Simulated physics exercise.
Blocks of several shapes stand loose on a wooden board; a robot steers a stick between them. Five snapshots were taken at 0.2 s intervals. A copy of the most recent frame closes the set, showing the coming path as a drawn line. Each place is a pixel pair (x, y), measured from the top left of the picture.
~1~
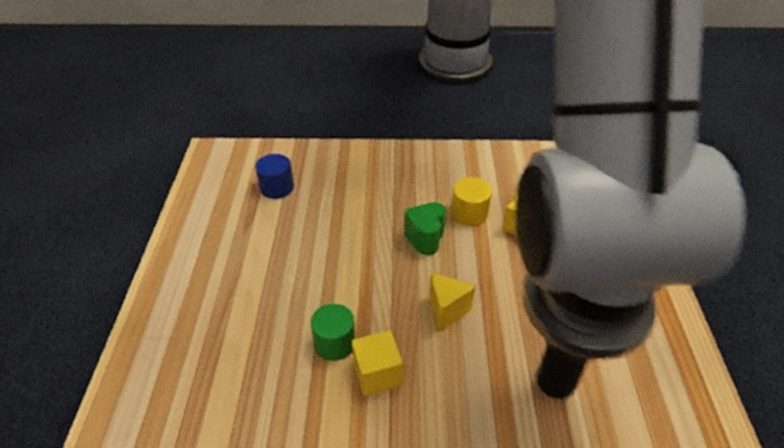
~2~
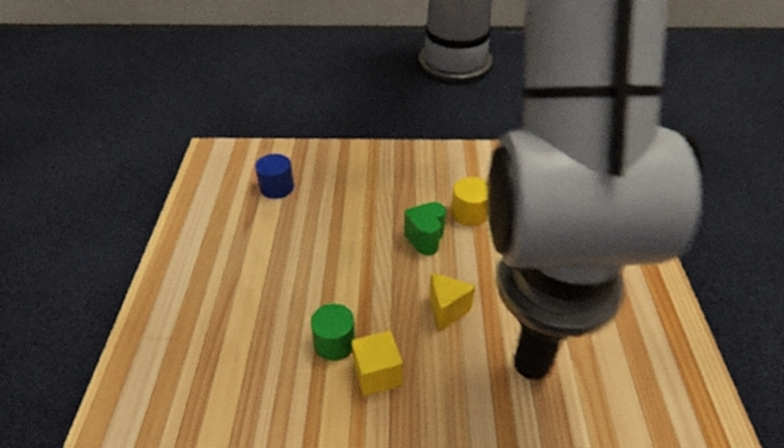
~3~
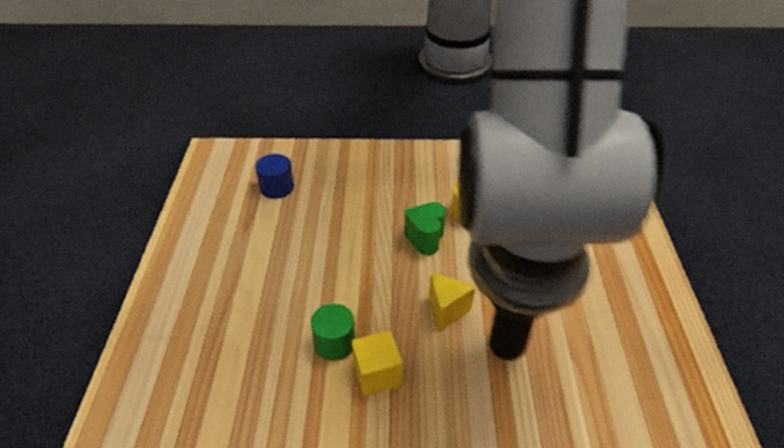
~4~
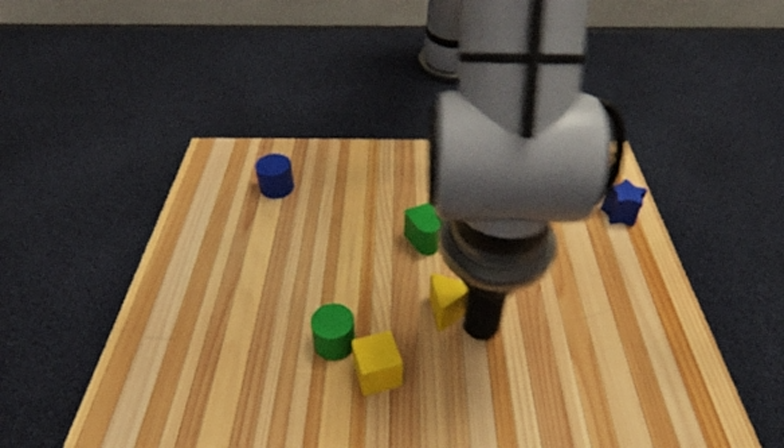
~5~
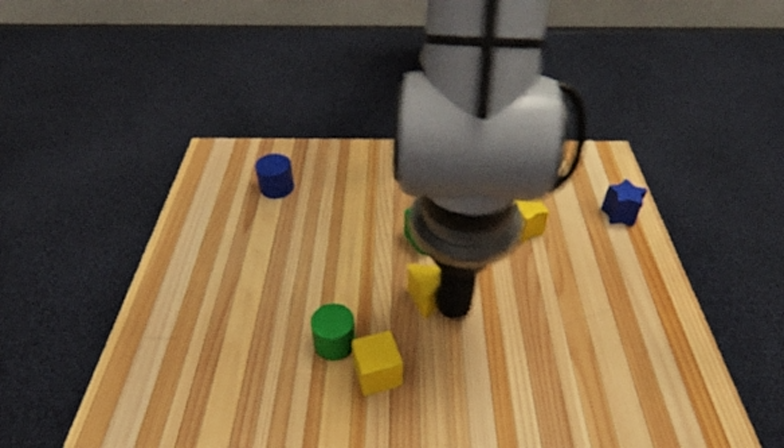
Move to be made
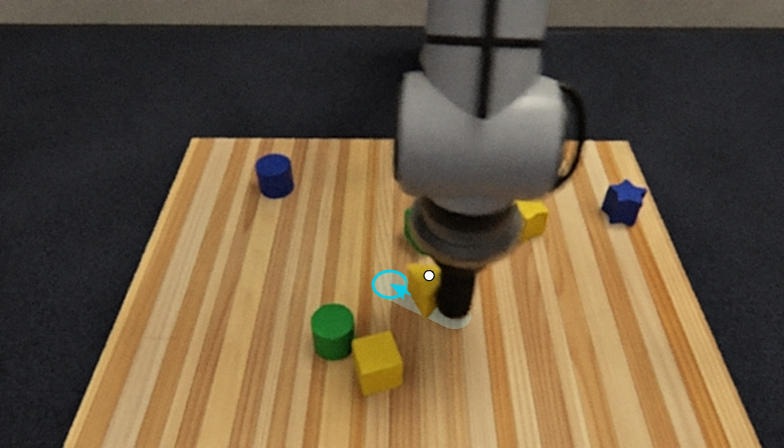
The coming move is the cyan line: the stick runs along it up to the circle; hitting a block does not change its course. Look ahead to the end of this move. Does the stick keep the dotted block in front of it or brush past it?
By then it is in front of the stick.
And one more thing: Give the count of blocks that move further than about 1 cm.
Looking at the path, I think only one of the blocks ends up more than 1 cm away.
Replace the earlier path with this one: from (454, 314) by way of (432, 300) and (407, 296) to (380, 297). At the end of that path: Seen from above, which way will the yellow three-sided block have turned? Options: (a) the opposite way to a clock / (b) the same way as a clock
Answer: B.
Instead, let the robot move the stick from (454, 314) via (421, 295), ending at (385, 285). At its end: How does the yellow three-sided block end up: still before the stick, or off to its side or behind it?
It remains before the stick.
Path on the board, from (454, 314) directly to (390, 284); the dot is on the yellow three-sided block.
What follows on the original path. Halfway along, stick at (421, 290); yellow three-sided block at (397, 260).
At the end, stick at (390, 275); green heart-shaped block in place; yellow three-sided block at (367, 245).
